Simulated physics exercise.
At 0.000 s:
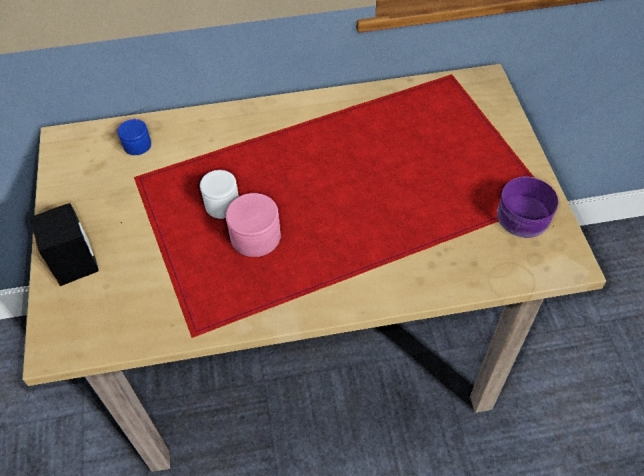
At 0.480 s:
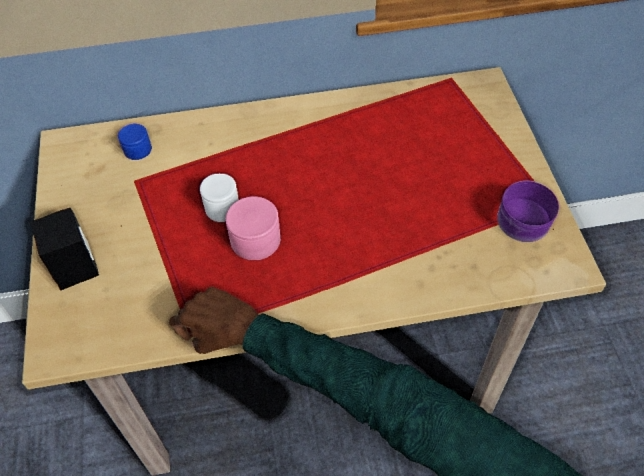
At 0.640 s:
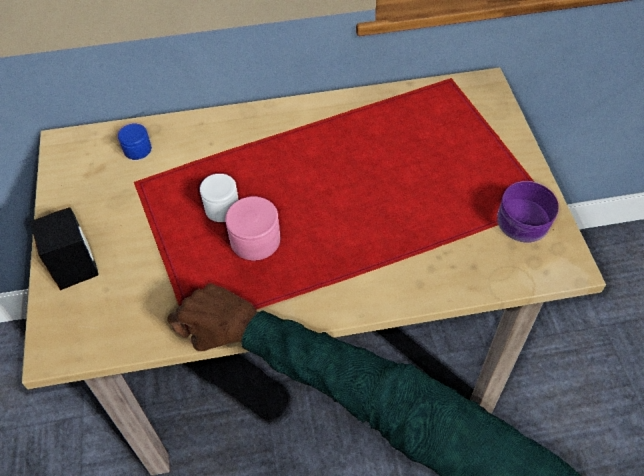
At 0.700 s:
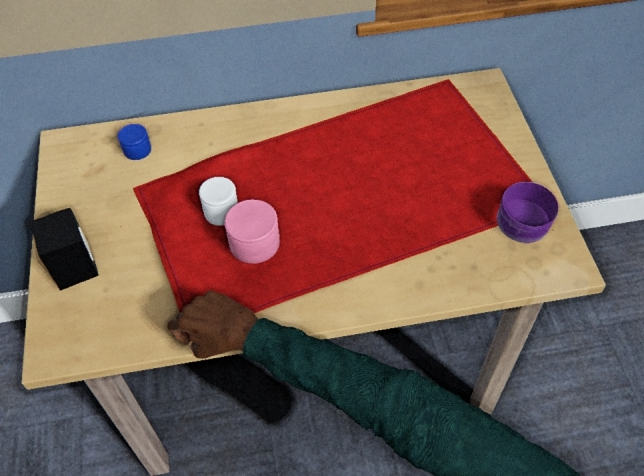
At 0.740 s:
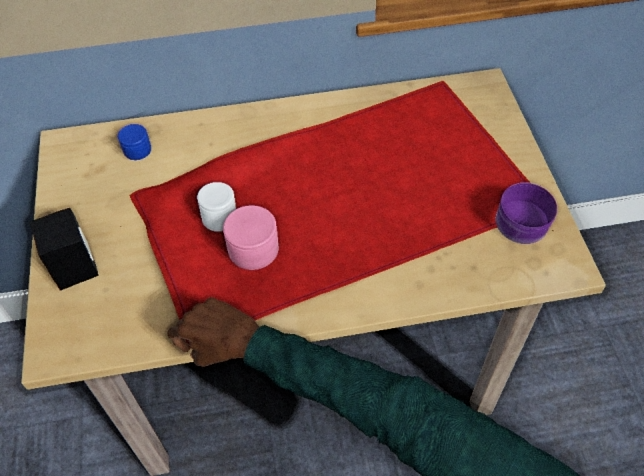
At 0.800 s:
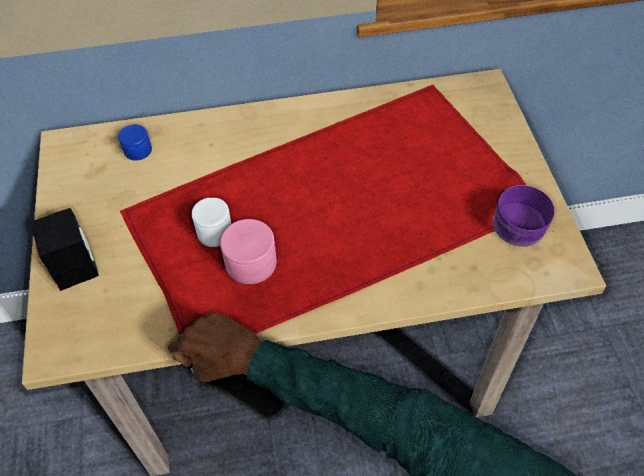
A hand reached in and gripped the near corner of a red cloth on a wooden table, then drew it slightly toward the viewer, and the pink and white tubs shifted along with it.
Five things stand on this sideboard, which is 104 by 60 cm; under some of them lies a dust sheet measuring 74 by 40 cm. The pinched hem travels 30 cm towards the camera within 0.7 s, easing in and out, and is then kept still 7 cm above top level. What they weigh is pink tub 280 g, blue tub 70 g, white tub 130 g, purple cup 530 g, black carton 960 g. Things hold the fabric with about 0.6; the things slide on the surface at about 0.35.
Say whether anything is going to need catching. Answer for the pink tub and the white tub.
Pink tub: Yes, it falls; white tub: Yes, it falls.
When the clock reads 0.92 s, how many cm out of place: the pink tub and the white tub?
Pink tub: 10 cm; white tub: 15 cm.
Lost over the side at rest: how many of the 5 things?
In total, 2 of the things.
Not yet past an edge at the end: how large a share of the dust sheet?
Roughly 20%.
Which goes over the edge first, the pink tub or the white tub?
Pink.
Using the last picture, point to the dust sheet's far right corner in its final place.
That corner ends up near pixel (243, 286) in the last view.
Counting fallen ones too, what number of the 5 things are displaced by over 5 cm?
Total: 3.
At 0.9 s, 95 % of the dust sheet is still over the top; white tub 13 cm off its start, pink tub 12 cm off its start, purple cup 3 cm off its start.
At 1.1 s, 80 % of the dust sheet is still over the top; white tub 23 cm off its start, pink tub 21 cm off its start, purple cup 7 cm off its start.
At 1.2 s, 70 % of the dust sheet is still over the top; white tub 32 cm off its start at (180, 337), pink tub 29 cm off its start at (232, 370), purple cup 11 cm off its start at (491, 237).
At 1.3 s, 50 % of the dust sheet is still over the top; white tub 41 cm off its start, pink tub over the edge, purple cup 14 cm off its start.
At 2.9 s, 20 % of the dust sheet is still over the top; white tub over the edge, pink tub over the edge, purple cup 15 cm off its start at (484, 254).
